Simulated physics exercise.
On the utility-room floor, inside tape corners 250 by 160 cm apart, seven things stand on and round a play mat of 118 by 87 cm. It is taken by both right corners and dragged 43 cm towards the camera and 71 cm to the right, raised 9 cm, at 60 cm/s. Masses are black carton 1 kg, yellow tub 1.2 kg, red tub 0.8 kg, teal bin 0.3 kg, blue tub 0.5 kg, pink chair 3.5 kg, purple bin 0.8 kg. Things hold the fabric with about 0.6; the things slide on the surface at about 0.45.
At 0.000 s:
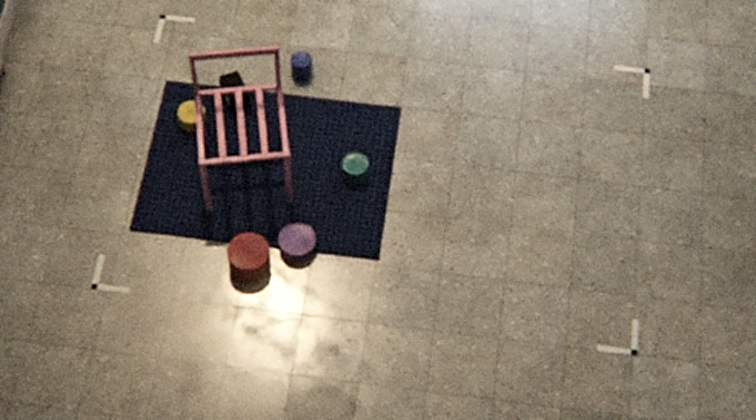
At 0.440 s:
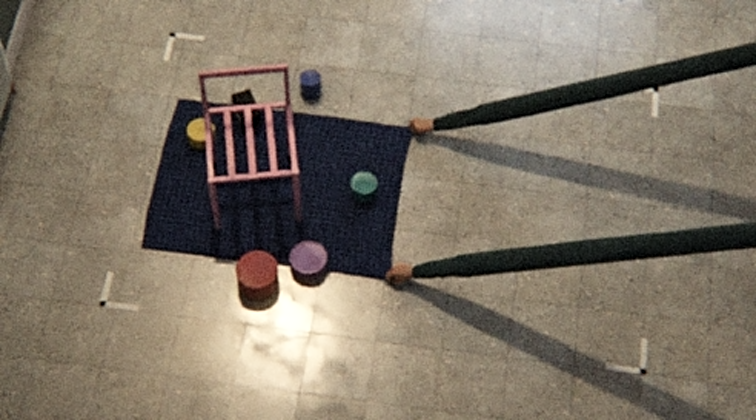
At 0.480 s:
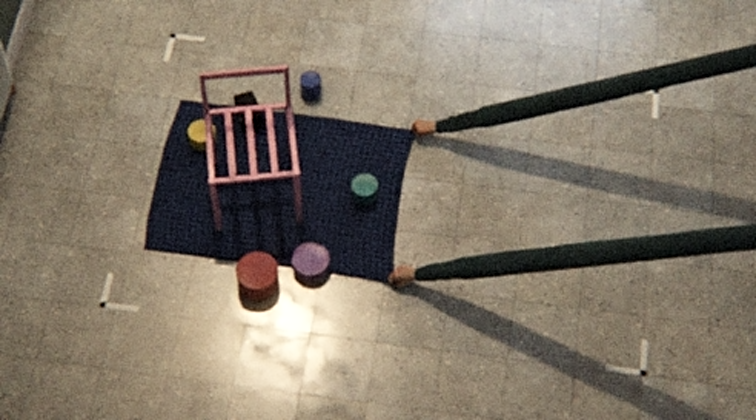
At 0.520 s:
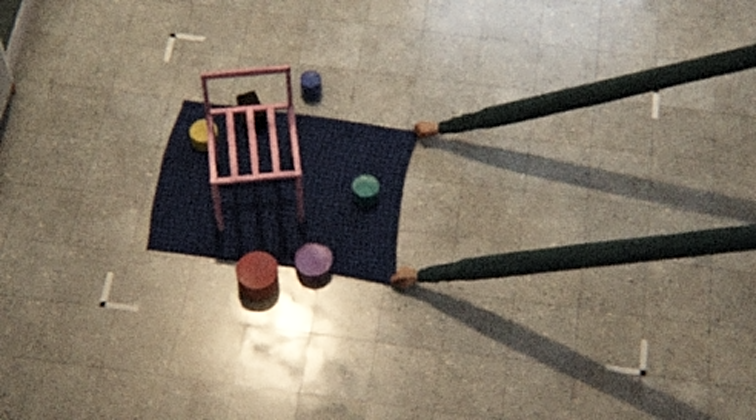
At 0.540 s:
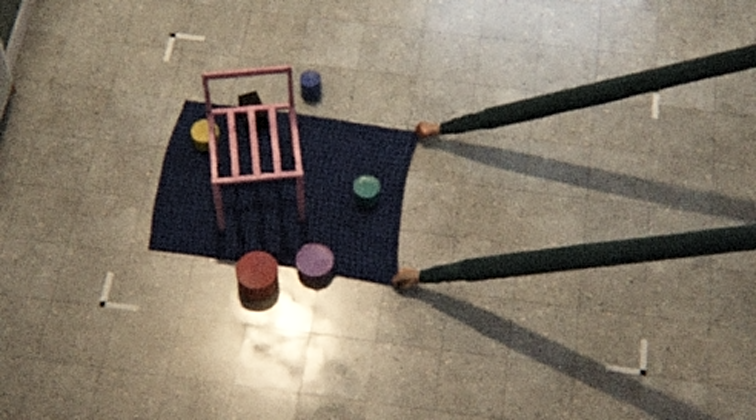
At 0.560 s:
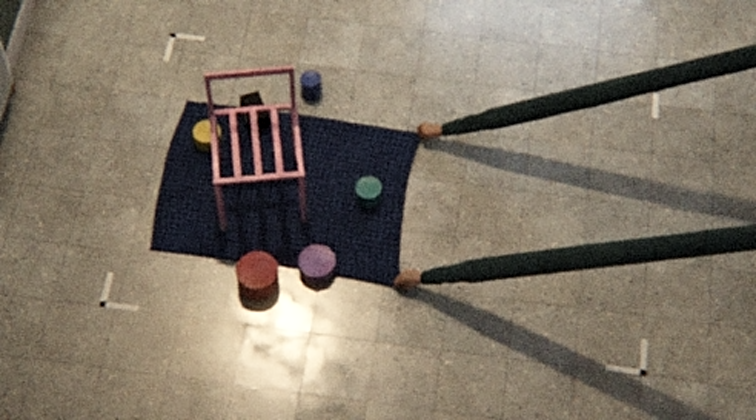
Two long dark arms grip the navy mat's right corners and drag it slightly right.
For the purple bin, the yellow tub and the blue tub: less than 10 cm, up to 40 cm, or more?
Result: Purple bin reaches the top band, yellow tub travels a long way, blue tub hardly moves.
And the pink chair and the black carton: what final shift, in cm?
Pink chair 70 cm, black carton 80 cm.
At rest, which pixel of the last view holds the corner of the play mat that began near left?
At about (280, 334).
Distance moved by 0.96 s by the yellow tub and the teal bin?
Yellow tub 25 cm, teal bin 30 cm.
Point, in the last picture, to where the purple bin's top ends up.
Near (450, 352).
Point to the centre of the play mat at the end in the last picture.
Near (420, 272).
At 1.0 s, middle of the play mat at (327, 203); purple bin 28 cm off its start, yellow tub 27 cm off its start, teal bin 28 cm off its start.
At 1.3 s, middle of the play mat at (367, 229); purple bin 51 cm off its start, yellow tub 50 cm off its start, black carton 53 cm off its start.
At 1.7 s, middle of the play mat at (406, 253); purple bin 73 cm off its start at (438, 337), yellow tub 67 cm off its start at (319, 189), black carton 72 cm off its start at (369, 171).
At 2.1 s, middle of the play mat at (421, 270); purple bin 81 cm off its start, yellow tub 78 cm off its start, black carton 82 cm off its start.
At 2.7 s, middle of the play mat at (420, 272); purple bin 81 cm off its start at (450, 352), yellow tub 78 cm off its start at (335, 203), blue tub 0 cm off its start at (311, 78), black carton 82 cm off its start at (384, 183).
